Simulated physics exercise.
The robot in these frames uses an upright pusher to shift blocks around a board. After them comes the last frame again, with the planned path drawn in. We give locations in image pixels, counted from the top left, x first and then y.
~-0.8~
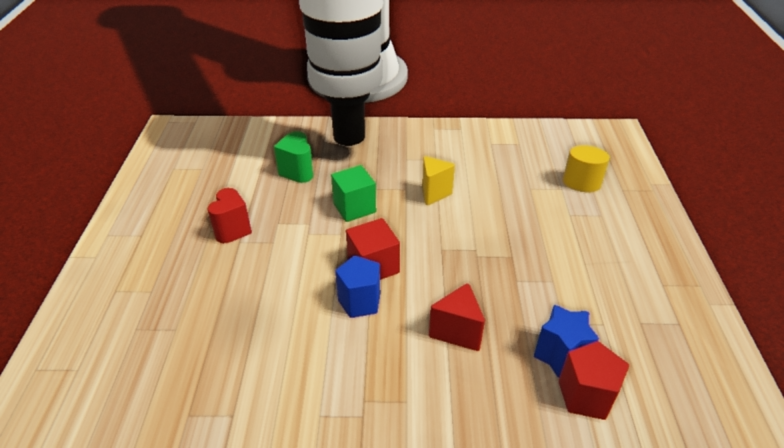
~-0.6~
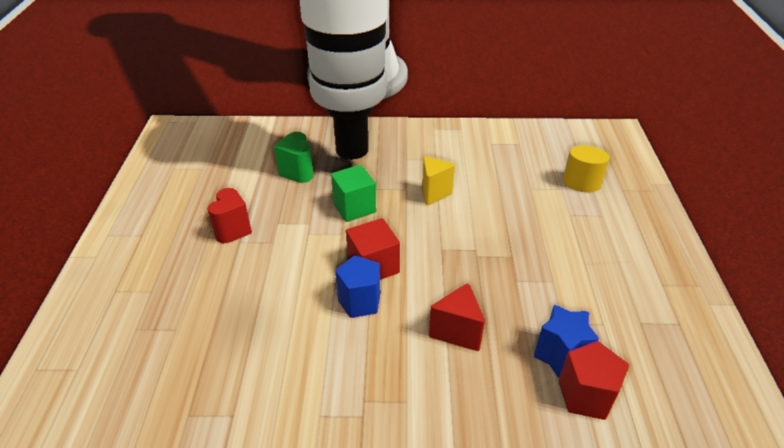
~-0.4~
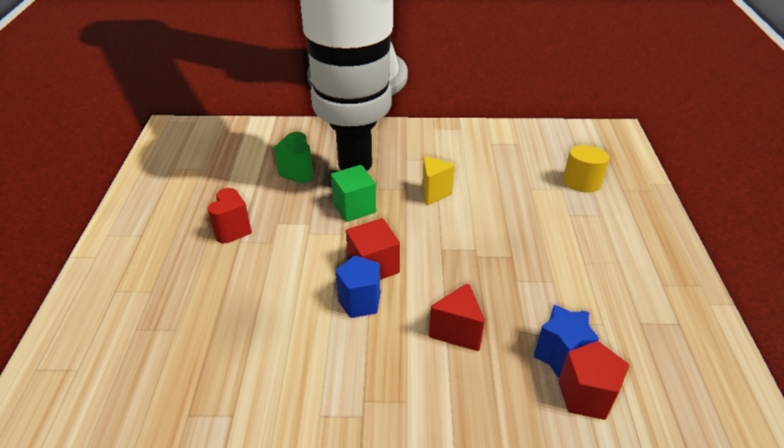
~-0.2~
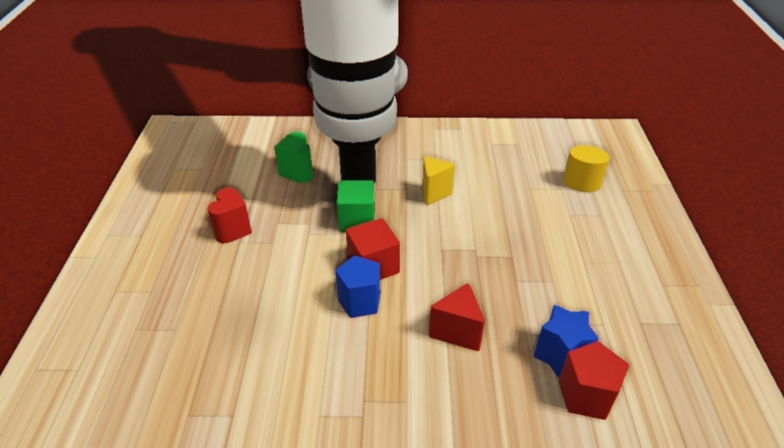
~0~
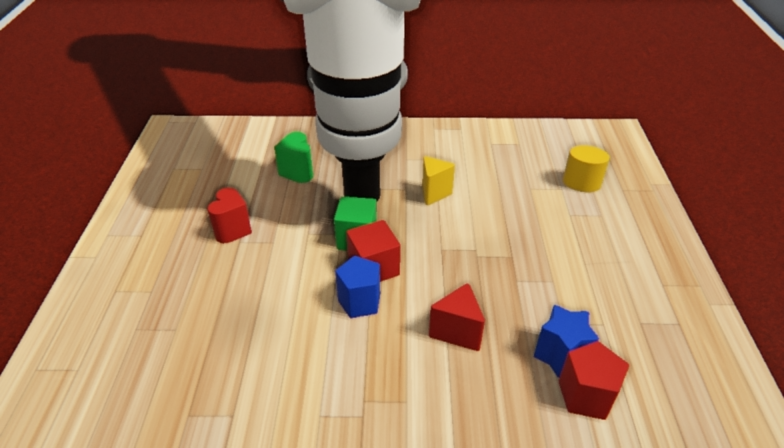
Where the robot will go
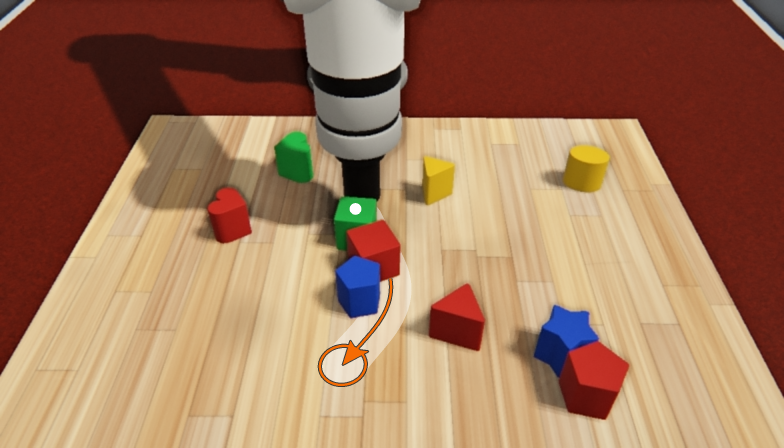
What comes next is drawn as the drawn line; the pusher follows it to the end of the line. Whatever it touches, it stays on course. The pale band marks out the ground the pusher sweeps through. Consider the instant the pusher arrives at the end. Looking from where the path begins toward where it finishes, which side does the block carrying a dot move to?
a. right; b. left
b: Left.
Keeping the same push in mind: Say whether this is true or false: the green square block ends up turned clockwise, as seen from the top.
That statement is not accurate.
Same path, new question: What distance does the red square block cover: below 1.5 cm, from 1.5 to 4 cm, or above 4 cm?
Goes over 4 cm.
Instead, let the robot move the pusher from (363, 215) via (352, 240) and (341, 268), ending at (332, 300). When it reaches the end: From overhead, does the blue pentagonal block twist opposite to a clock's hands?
It seems not.
The line goes from (363, 215) through (383, 258) and (386, 311) to (343, 365); the dot is on the green square block.
The first path, step by step. One third of the way, pusher at (383, 240); green square block at (378, 257); blue pentagonal block at (349, 314), turned 50° clockwise; red square block at (392, 289), turned 25° clockwise.
Two thirds of the way, pusher at (385, 293); green square block at (382, 317), turned 15° anticlockwise; blue pentagonal block at (336, 337), turned 105° clockwise; red square block at (402, 354), turned 20° clockwise.
At the end, pusher at (341, 346); green square block at (367, 368), turned 45° anticlockwise; blue pentagonal block at (308, 371), turned 180° clockwise; red square block at (411, 395), turned 15° anticlockwise; red triangular block unmoved.
